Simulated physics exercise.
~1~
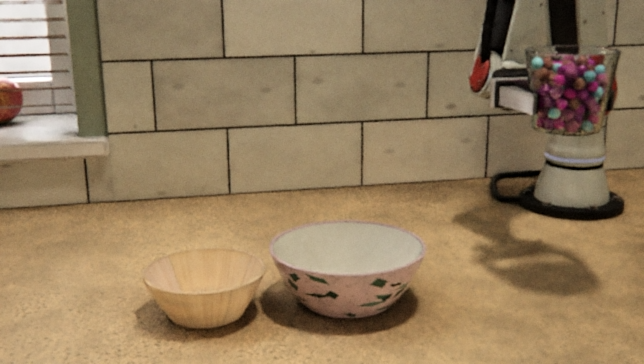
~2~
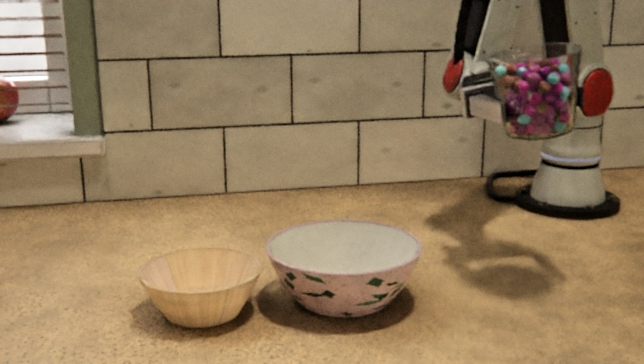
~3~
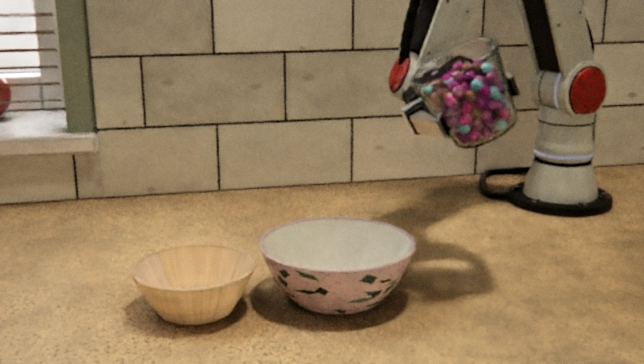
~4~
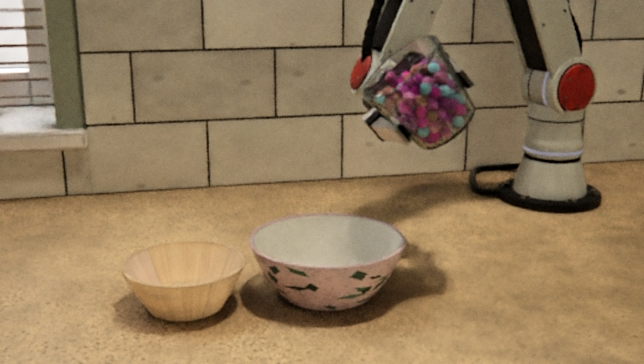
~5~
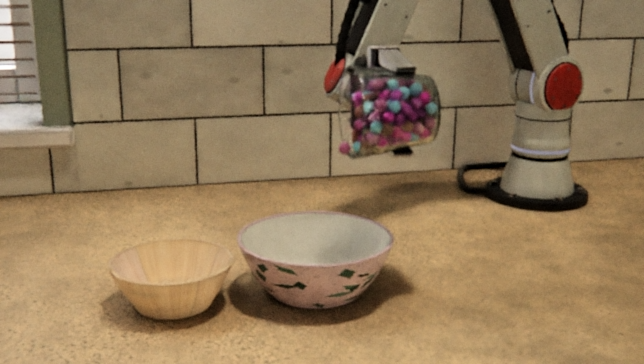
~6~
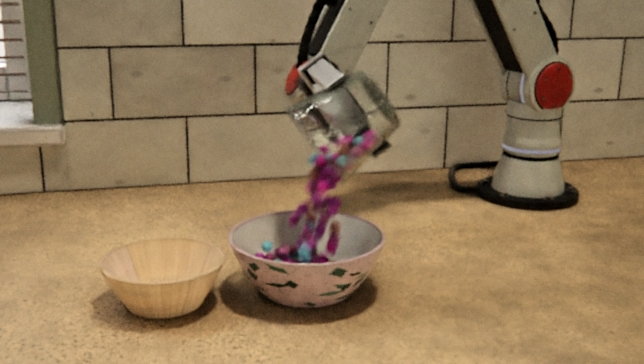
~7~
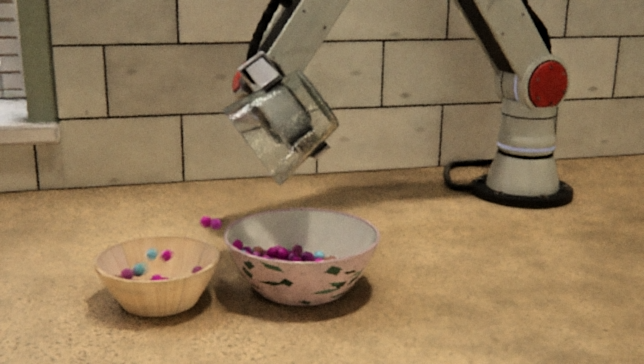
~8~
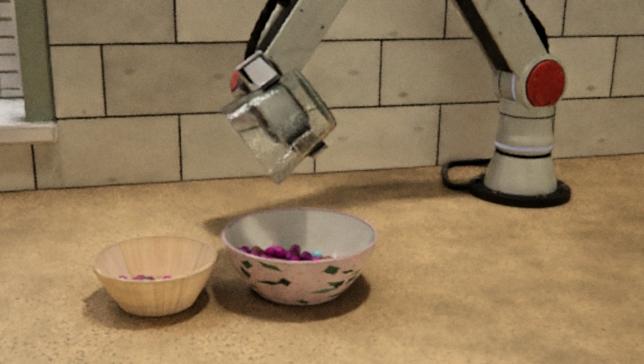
A robot arm with red joints carries a clear beaker of pink, purple and turquoise round sweets above a tan speckled counter, seen from the front against a pale tiled wall with a window at left. A small wooden bowl and a larger pink patterned bowl stand side by side. The arm swings the beaker left, tilting it onto its side, then tips it nearly upside down over the pink bowl. The sweets pour in, and some scatter into the wooden bowl. The empty beaker stays tilted overhead, with most sweets in the pink bowl and a few in the wooden one.
